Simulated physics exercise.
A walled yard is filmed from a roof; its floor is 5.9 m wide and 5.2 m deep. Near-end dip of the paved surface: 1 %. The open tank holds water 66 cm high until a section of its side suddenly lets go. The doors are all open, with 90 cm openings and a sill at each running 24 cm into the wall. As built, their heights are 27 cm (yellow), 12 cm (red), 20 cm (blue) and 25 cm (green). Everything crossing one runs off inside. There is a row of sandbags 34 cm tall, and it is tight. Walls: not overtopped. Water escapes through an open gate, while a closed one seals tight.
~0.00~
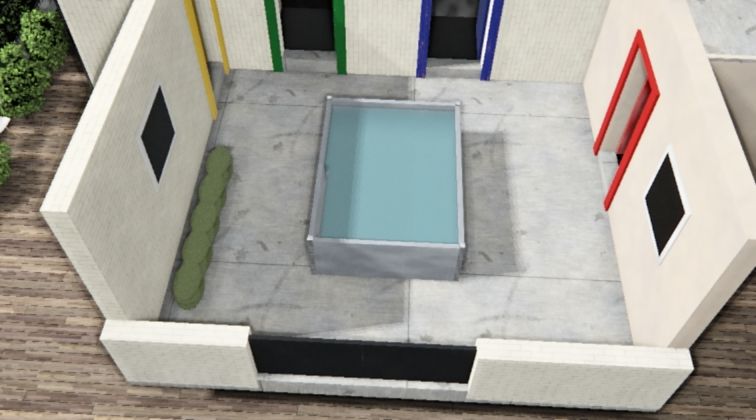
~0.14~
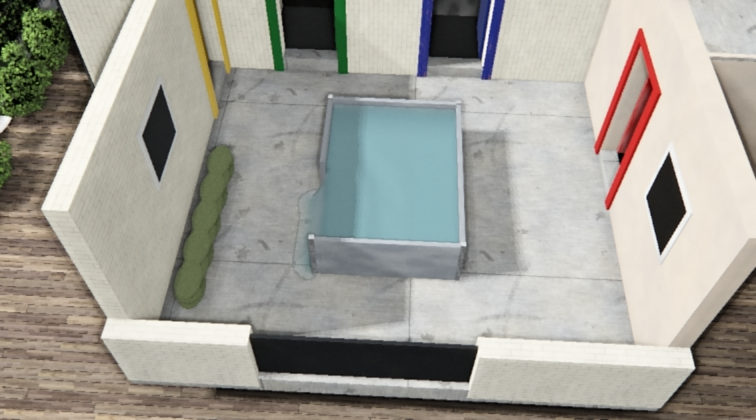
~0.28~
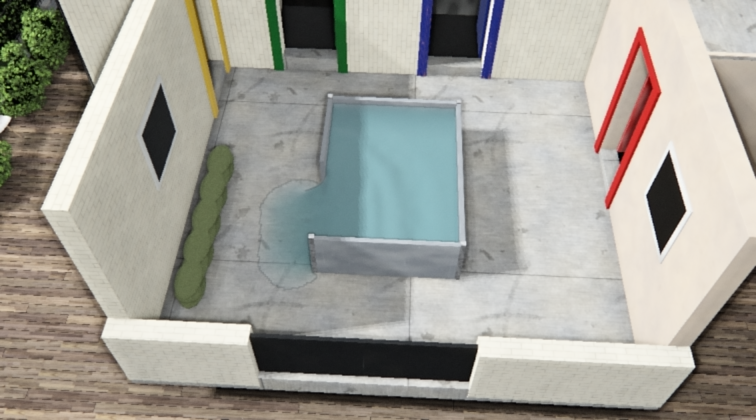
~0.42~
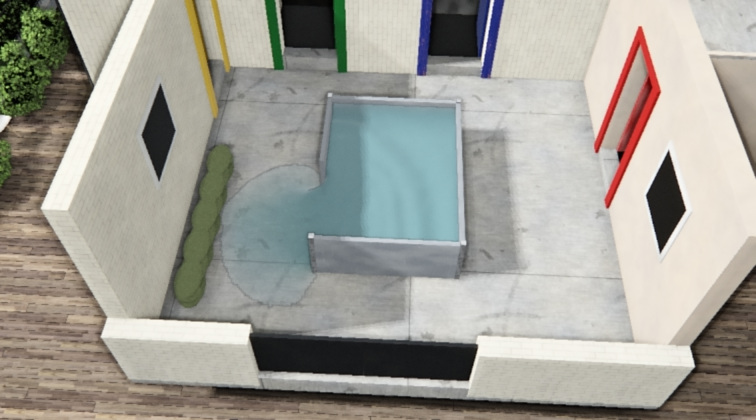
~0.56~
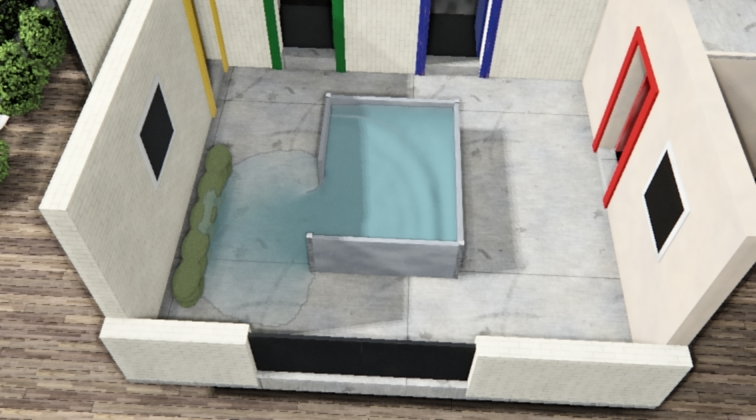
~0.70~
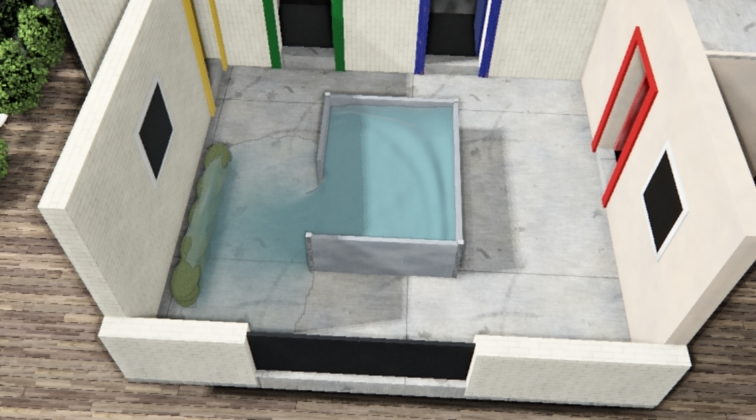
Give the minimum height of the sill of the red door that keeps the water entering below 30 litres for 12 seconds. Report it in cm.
Minimum height: About 12.5 cm.
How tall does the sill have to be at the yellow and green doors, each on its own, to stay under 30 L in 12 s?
About 12.5 cm at yellow and 14.0 cm at green.
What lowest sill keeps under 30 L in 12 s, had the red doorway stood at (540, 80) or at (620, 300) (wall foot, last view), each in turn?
10.5 and 15 cm.
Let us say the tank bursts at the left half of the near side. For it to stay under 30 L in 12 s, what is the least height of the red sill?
Then 8.0 cm.
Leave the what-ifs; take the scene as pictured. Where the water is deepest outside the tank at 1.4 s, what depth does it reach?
About 47 cm.
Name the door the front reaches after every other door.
That would be the red door.
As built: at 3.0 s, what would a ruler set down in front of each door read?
Depth (cm): Yellow 11 / red 0 / blue 1 / green 19.
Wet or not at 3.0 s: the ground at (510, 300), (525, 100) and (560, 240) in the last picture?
In order: Soaked, untouched, untouched.
After 1.4 s water covers 25 % of the floor, deepest (47 cm) near (220, 232); it has not reached the red door.
After 3.0 s water covers 55 % of the floor, deepest (38 cm) near (163, 352); it has not reached the red door.
After 12.0 s water covers 95 % of the floor, deepest (18 cm) near (628, 376); 12 cm at the red door, 34 litres in over its 12 cm sill.
At the red door as built, the water arrived by 4.7 s and peaked near 17 cm at 8.4 s.
Run again over the same 12 s with other heights there, 49 litres in over 11 cm, 5 litres over 15 cm. The limit of 30 litres is kept from about 12.5 cm up.
